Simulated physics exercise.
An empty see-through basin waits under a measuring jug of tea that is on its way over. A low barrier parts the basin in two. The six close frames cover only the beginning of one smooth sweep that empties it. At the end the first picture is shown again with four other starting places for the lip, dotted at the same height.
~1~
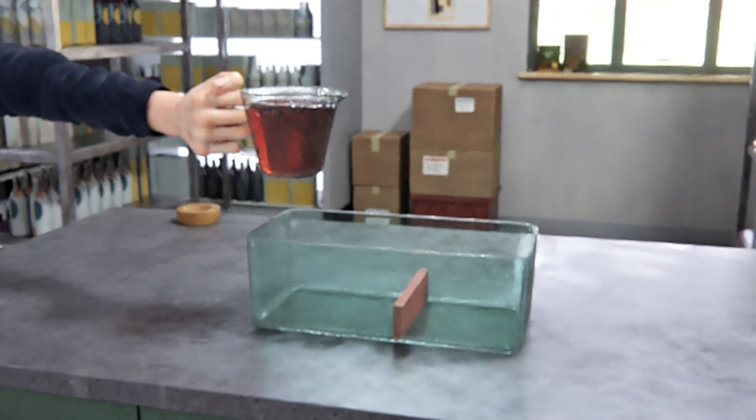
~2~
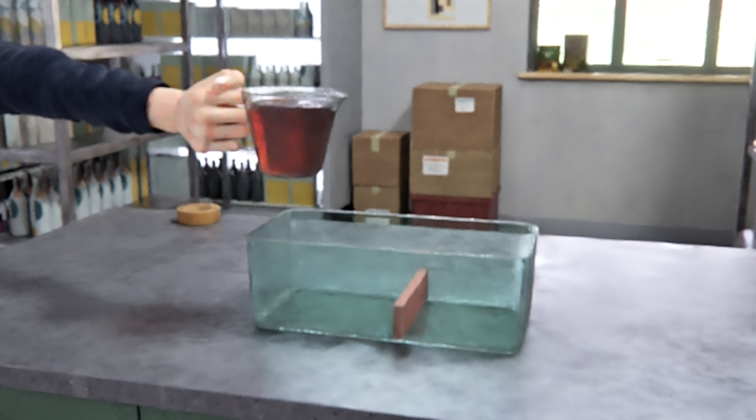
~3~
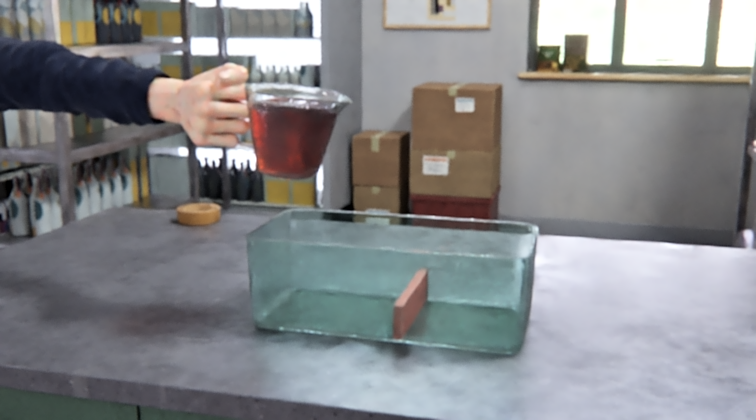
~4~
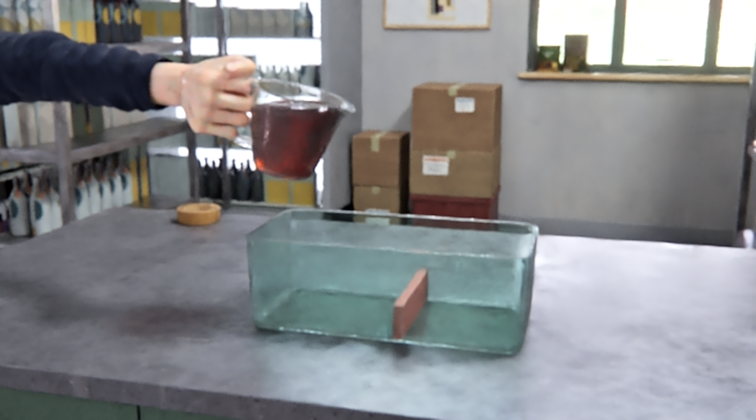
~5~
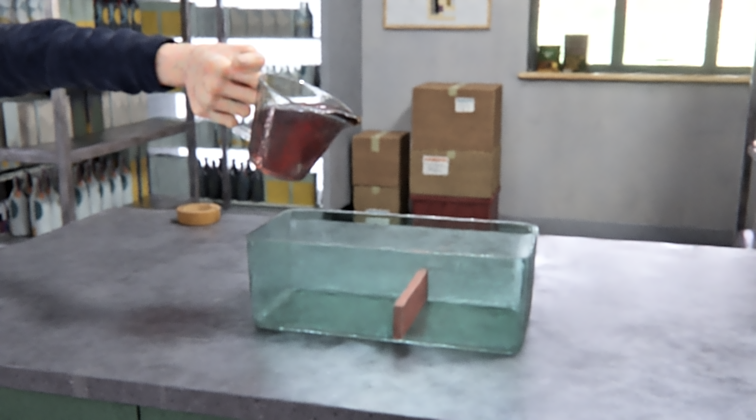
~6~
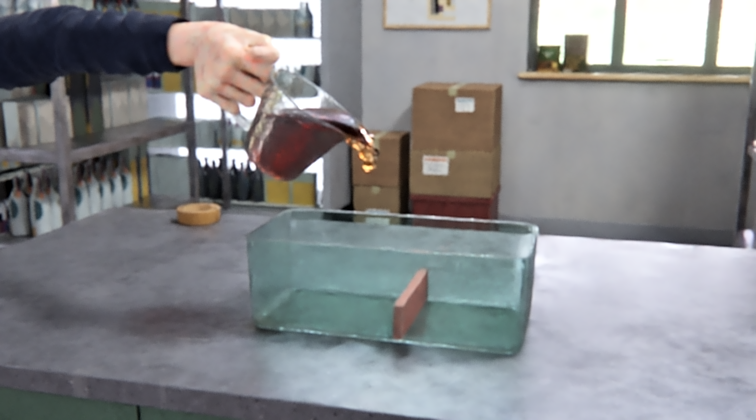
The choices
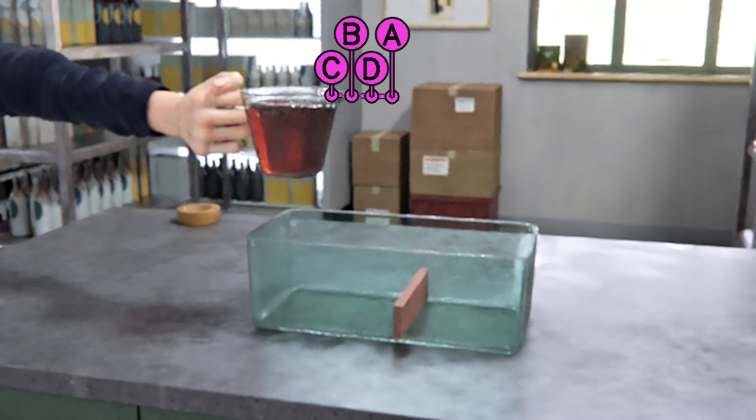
A hand held a clear measuring jug of dark reddish tea above an empty glass basin with a low divider, then gradually tilted it to the right until tea began pouring over the lip.
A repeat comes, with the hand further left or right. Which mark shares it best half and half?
Choose D.
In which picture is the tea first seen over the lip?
In picture 5.
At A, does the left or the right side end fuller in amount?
The right one.
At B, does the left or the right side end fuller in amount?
The left one.
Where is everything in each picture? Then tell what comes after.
Upright, lip at (345, 95); basin from (254, 324) to (523, 352); top of the wall at (412, 285); nothing has left yet.
Upright, lip at (346, 97); nothing has left yet.
Tipped about 7°, lip at (349, 102); nothing has left yet.
Tipped about 14°, lip at (353, 111); nothing has left yet.
Tipped about 25°, lip at (356, 123); tea is over the lip, down to (356, 123).
Tipped about 37°, lip at (356, 138); tea is over the lip, down to (370, 168).
On the marked copy, A at (392, 96); B at (351, 95); C at (331, 95); D at (371, 96).
Choosing A, about 20 % ends left of the wall and 79 % right of it.
Choosing B, about 77 % ends left of the wall and 22 % right of it.
Choosing C, about 92 % ends left of the wall and 5 % right of it; 3 % is lost outside.
Choosing D, about 46 % ends left of the wall and 54 % right of it.
